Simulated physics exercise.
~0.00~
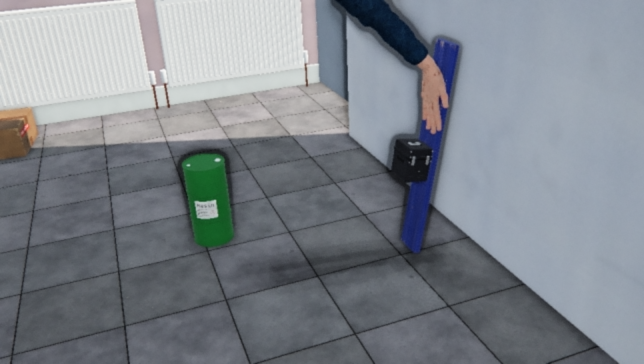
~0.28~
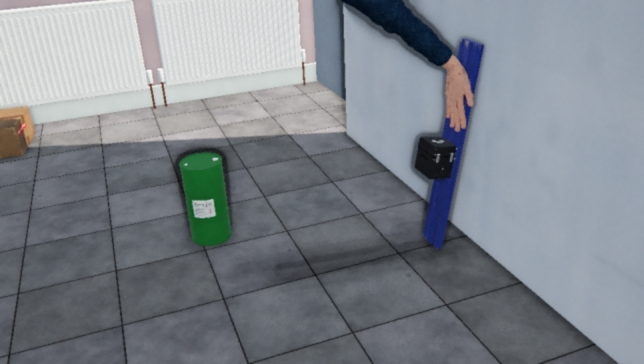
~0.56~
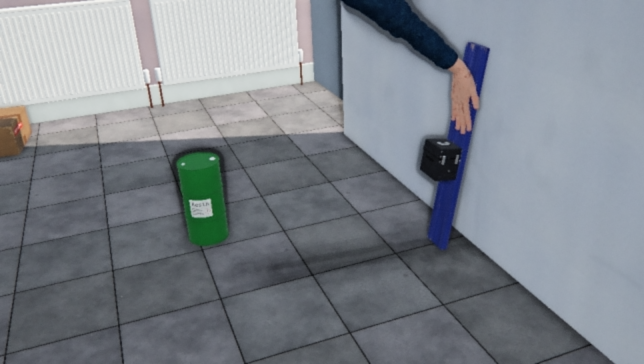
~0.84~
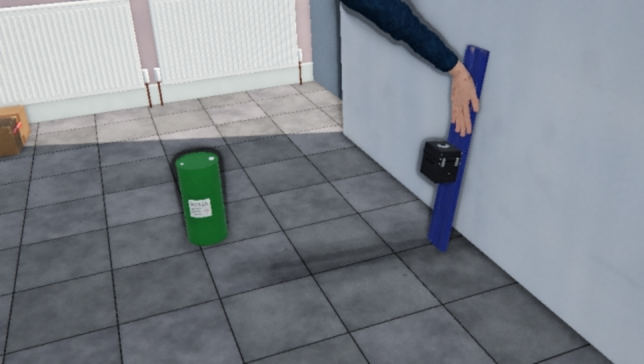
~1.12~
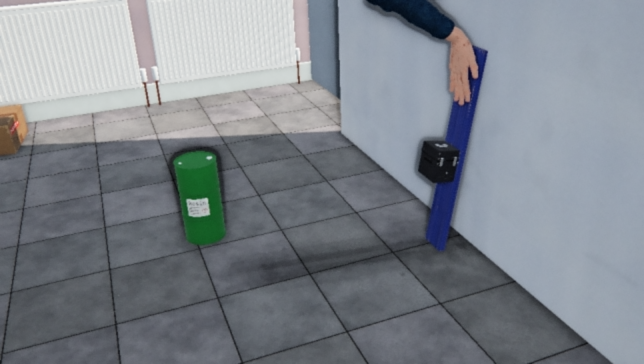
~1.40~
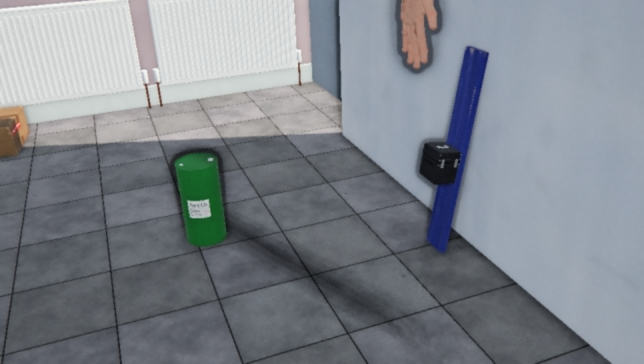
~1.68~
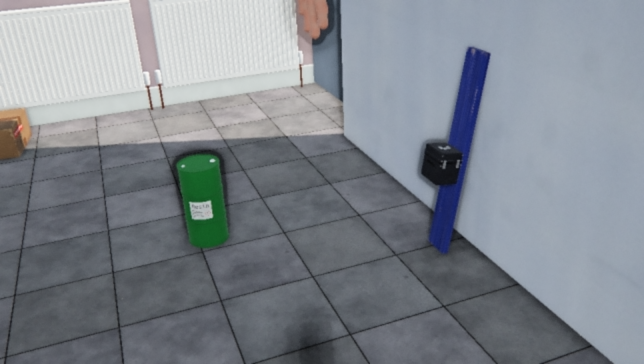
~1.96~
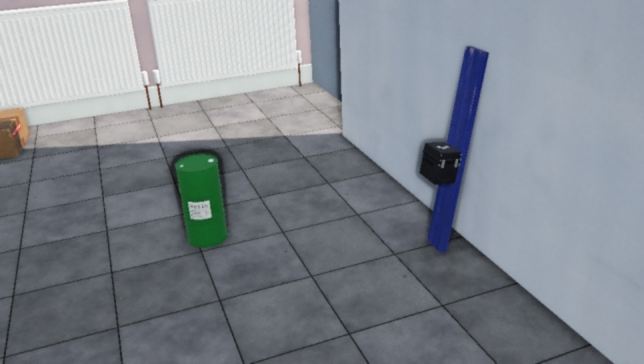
At first, a hand in a dark blue sleeve holds a long blue plank, with a small black box attached, close to a pale wall, while a green canister stands on the grey tiled floor to the left. The hand moves the plank a little to the right until it leans against the wall, then steadies it there. Next, the fingers let go near the top, and the hand draws back and leaves the view. Left to itself, the plank does not slip. It ends still leaning against the wall, and the canister stands unmoved.
